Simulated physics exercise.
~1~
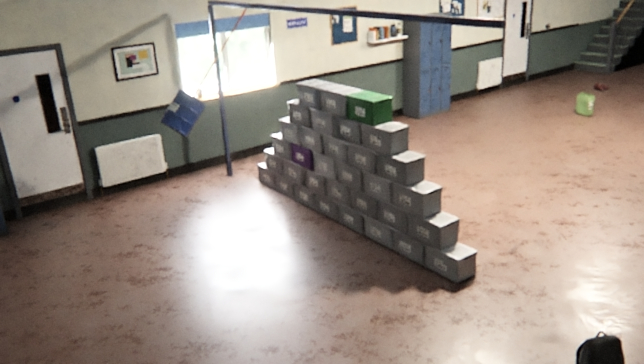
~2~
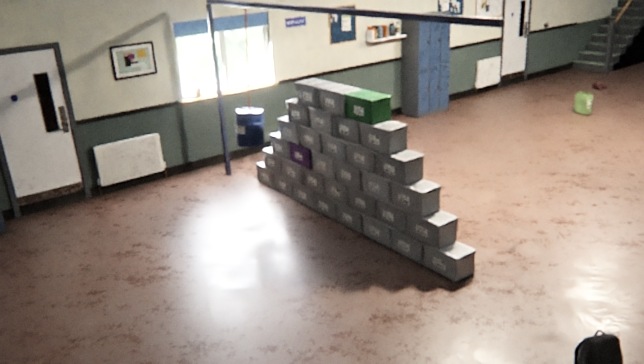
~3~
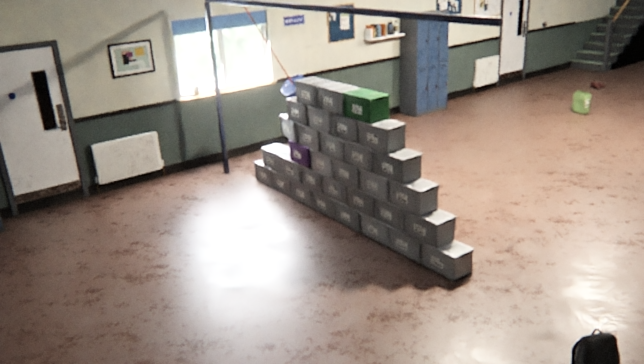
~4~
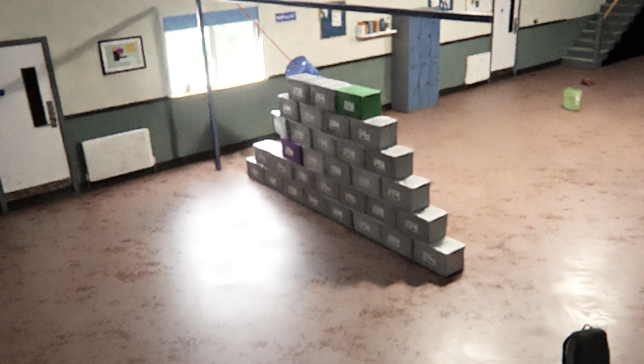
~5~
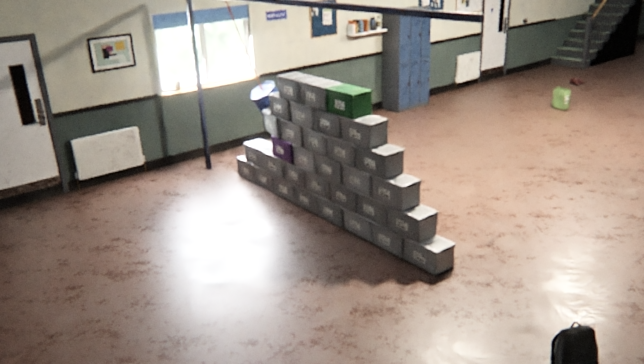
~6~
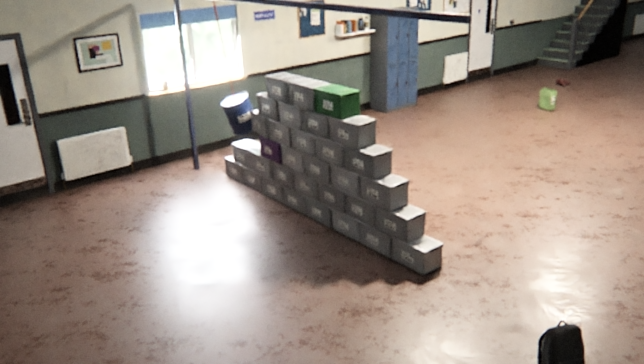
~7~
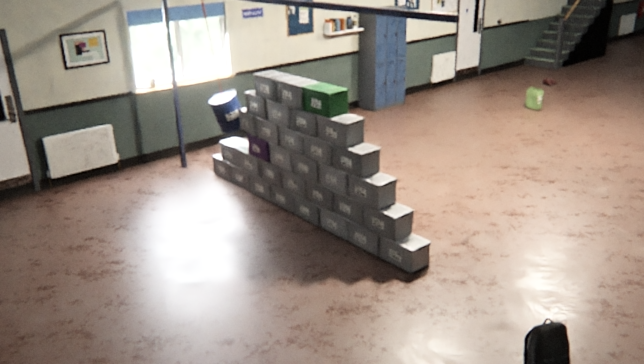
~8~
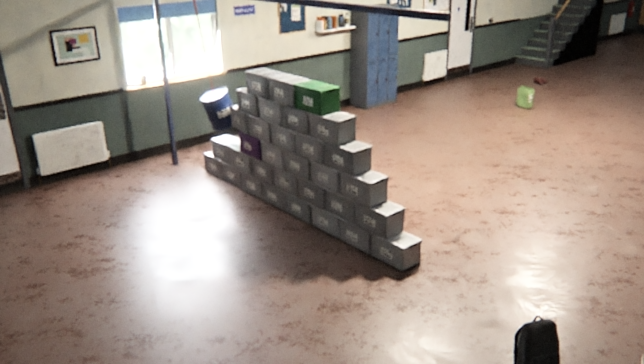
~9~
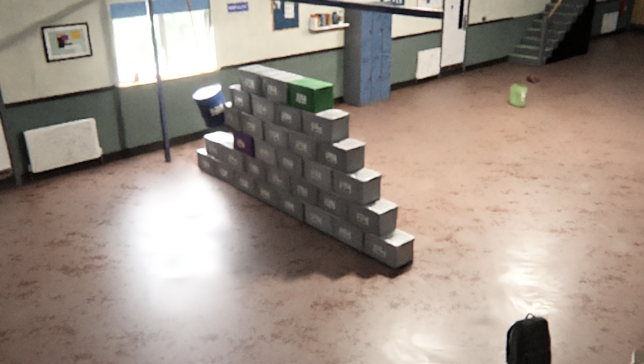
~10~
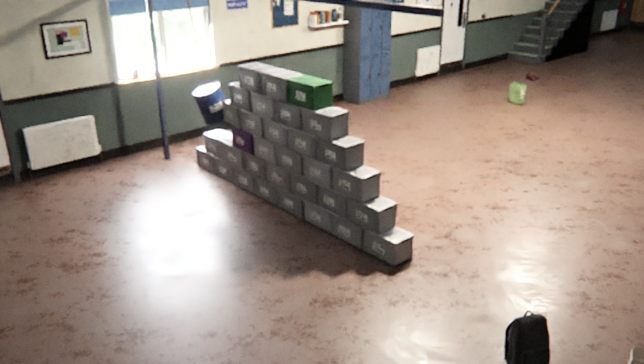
A blue drum hanging from a line swung right into the far end of a stepped wall of grey boxes, rode up behind it, then dropped back left and hung beside the wall, which stayed almost entirely standing, its green and purple boxes still in place.
